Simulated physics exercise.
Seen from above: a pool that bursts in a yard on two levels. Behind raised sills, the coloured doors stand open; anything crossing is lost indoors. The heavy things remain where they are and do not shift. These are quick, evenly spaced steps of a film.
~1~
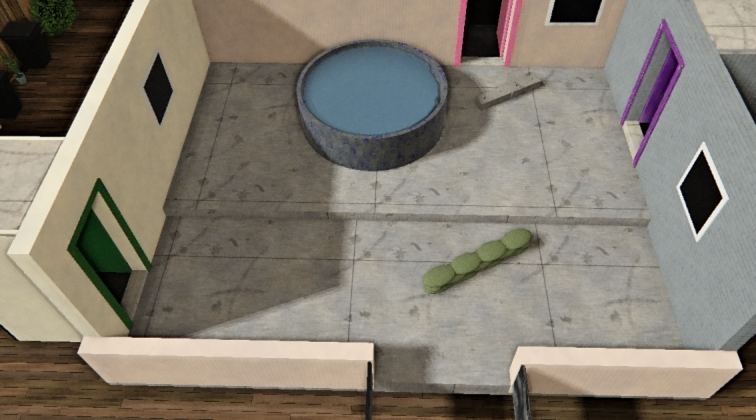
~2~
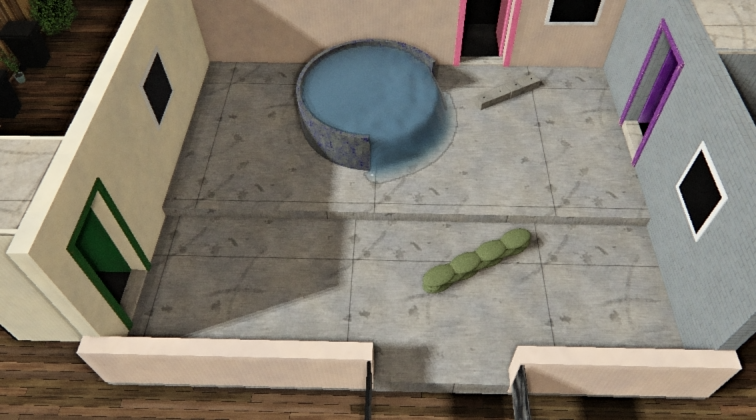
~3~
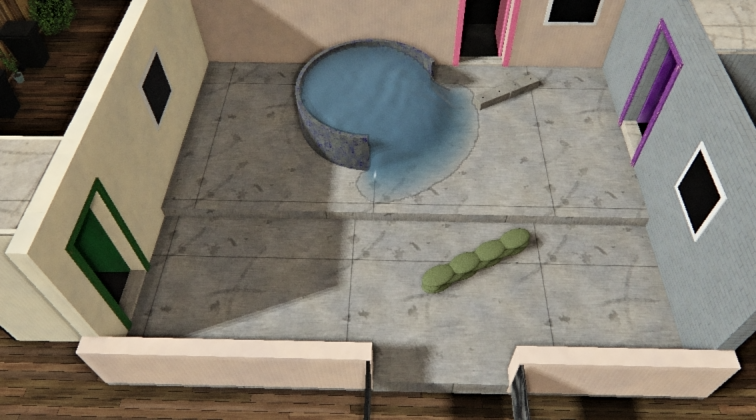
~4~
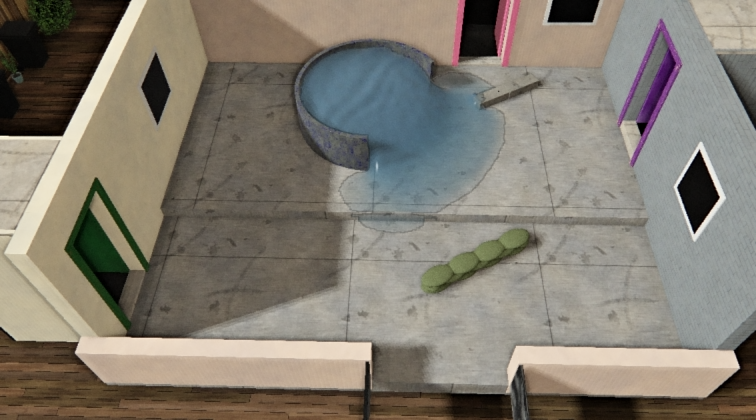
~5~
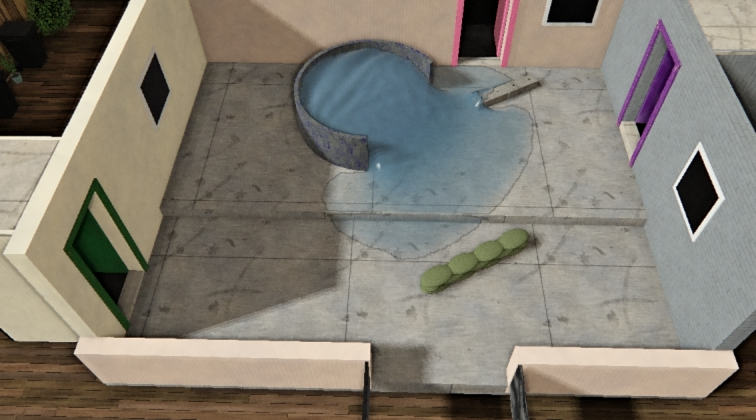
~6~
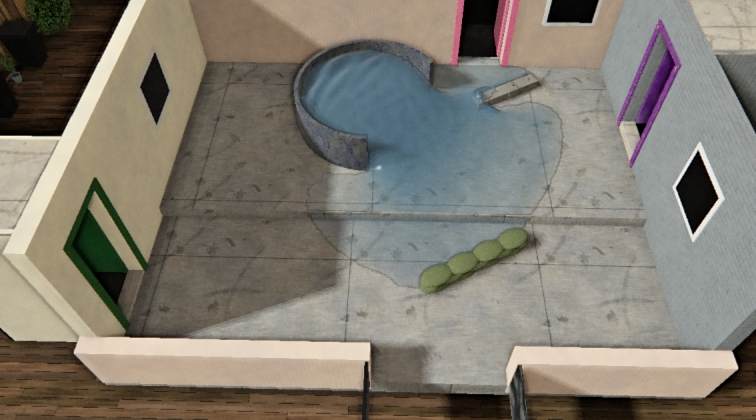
In a walled yard with coloured doorways, a round stone pool broke open on its right side, and water poured out and spread across the paving, down over the low step to the green bushes.
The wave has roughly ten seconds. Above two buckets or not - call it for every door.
Green door: Above two buckets; pink door: Above two buckets; purple door: Above two buckets.
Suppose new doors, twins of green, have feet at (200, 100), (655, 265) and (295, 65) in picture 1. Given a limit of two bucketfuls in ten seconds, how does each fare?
Result per door - within the limit; past the limit; within the limit.
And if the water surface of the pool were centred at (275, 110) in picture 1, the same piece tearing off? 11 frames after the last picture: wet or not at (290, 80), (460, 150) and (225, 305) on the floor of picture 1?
I'd call them still dry, watered and still dry, in the order asked.
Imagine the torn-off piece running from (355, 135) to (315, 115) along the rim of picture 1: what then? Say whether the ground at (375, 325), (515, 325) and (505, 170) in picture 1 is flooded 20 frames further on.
Submerged, bone-dry, bone-dry.
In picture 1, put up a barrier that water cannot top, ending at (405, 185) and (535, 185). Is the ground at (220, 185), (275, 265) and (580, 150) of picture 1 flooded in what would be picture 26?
Lab note - spot 1 parched, spot 2 inundated, spot 3 inundated.
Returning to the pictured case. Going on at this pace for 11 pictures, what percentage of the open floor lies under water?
About 45 per cent.
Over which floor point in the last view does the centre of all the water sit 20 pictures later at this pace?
Somewhere near (499, 195).
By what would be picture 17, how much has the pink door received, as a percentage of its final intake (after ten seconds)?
Around 50 percent.
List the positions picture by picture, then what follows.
In the first picture, the pool at (372, 89) is whole and still.
In the second picture, the front is at a hidden place, out from the gap at (432, 134).
In the third picture, water pours out at (432, 135) and has run to (460, 87).
In the fourth picture, water pours out at (431, 137) and has run to (477, 79).
In the fifth picture, water pours out at (430, 137) and has run to (490, 70).
In the sixth picture, the front is at (522, 71), out from the gap at (430, 138).
A moment on, water covers 45 % of the floor; the green door not reached, the pink door over two buckets in, the purple door under two buckets in.
Next, water covers 45 % of the floor; the green door not reached, the pink door over two buckets in, the purple door over two buckets in.
Then, water covers 60 % of the floor; the green door not reached, the pink door over two buckets in, the purple door far over two buckets in.
Later, water covers 75 % of the floor; the green door under two buckets in, the pink door over two buckets in, the purple door far over two buckets in.
In the end, water covers 75 % of the floor; the green door far over two buckets in, the pink door far over two buckets in, the purple door far over two buckets in.
